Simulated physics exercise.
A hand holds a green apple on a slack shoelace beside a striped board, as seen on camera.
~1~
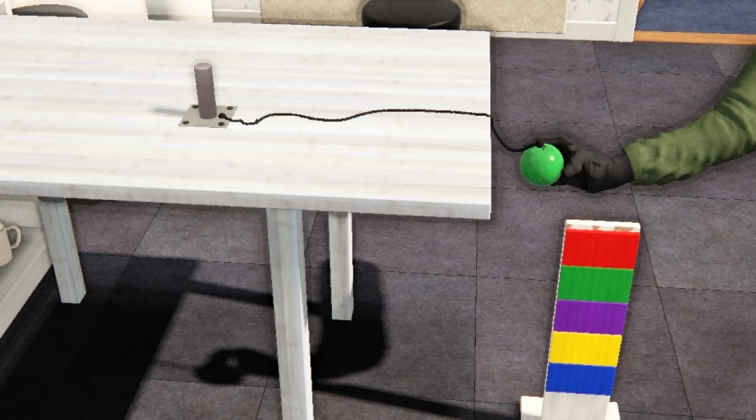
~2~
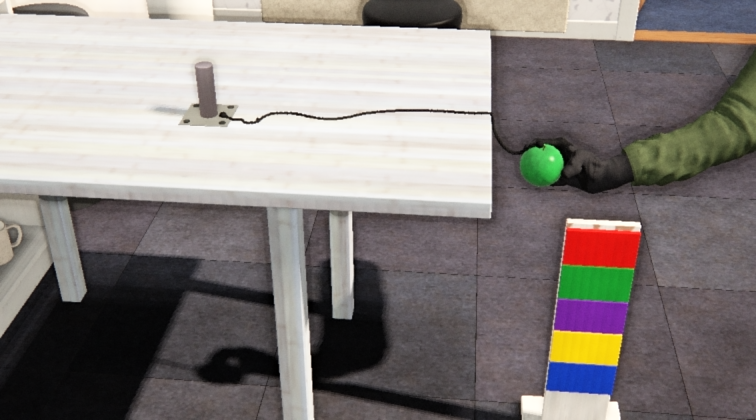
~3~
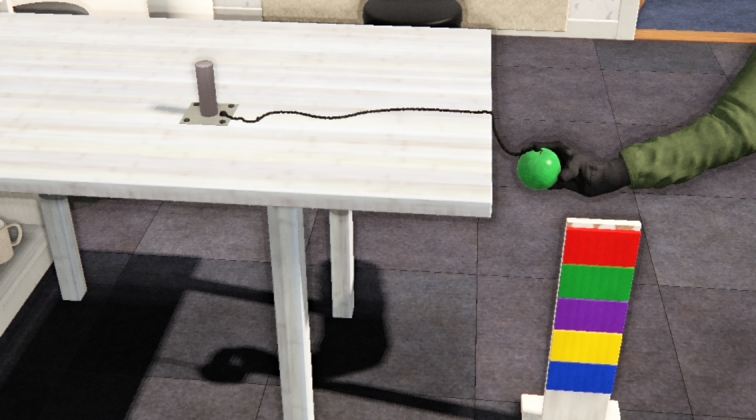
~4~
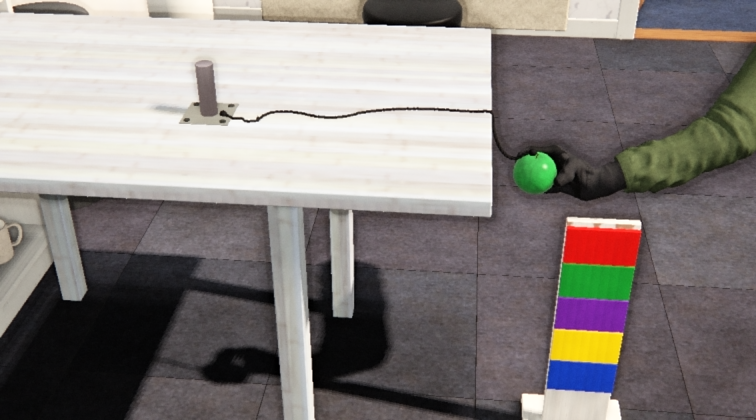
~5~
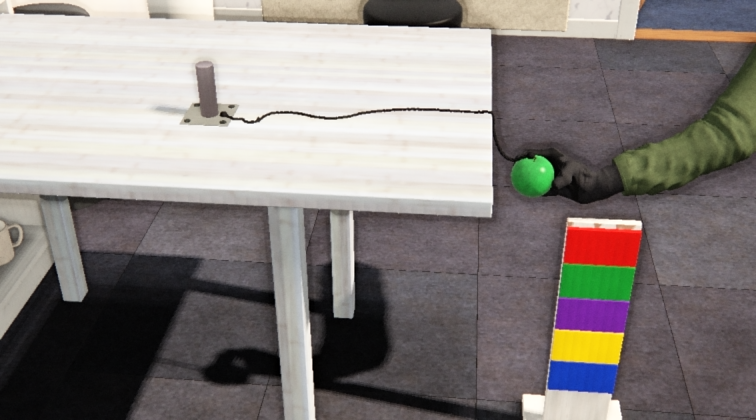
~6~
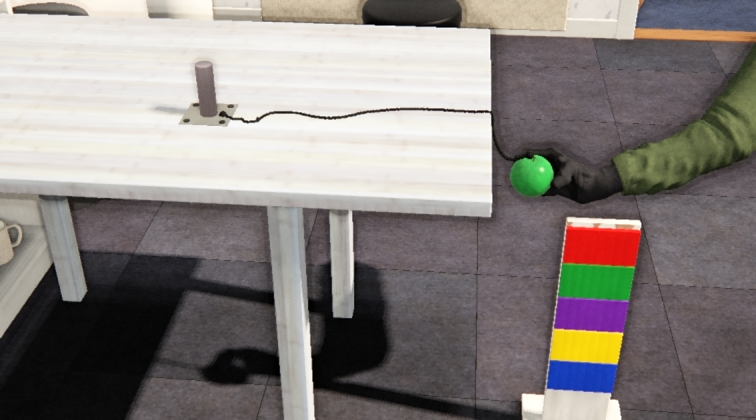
We see a gloved hand holding a green ball on a slack dark cord that runs across a white table from a small post, beside a striped board; the hand shifts the ball slightly left and down, then stays nearly still.
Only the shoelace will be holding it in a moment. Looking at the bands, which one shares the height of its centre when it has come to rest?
The red one shares that height.
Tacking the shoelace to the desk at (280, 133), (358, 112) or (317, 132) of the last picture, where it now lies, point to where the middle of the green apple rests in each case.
Estimated spots in sequence: (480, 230), (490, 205), (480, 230).
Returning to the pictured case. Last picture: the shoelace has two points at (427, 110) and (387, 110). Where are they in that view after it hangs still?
The first moves to (466, 121), the second to (424, 120).
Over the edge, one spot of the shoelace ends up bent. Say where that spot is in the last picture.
That spot is around (454, 111).
Soon after, apple near (504, 228); level with red.
Then, apple near (471, 242); level with red.
Further on, apple near (470, 245); level with red.
At rest, apple near (479, 245); level with red. Its centre hangs level with the red band.
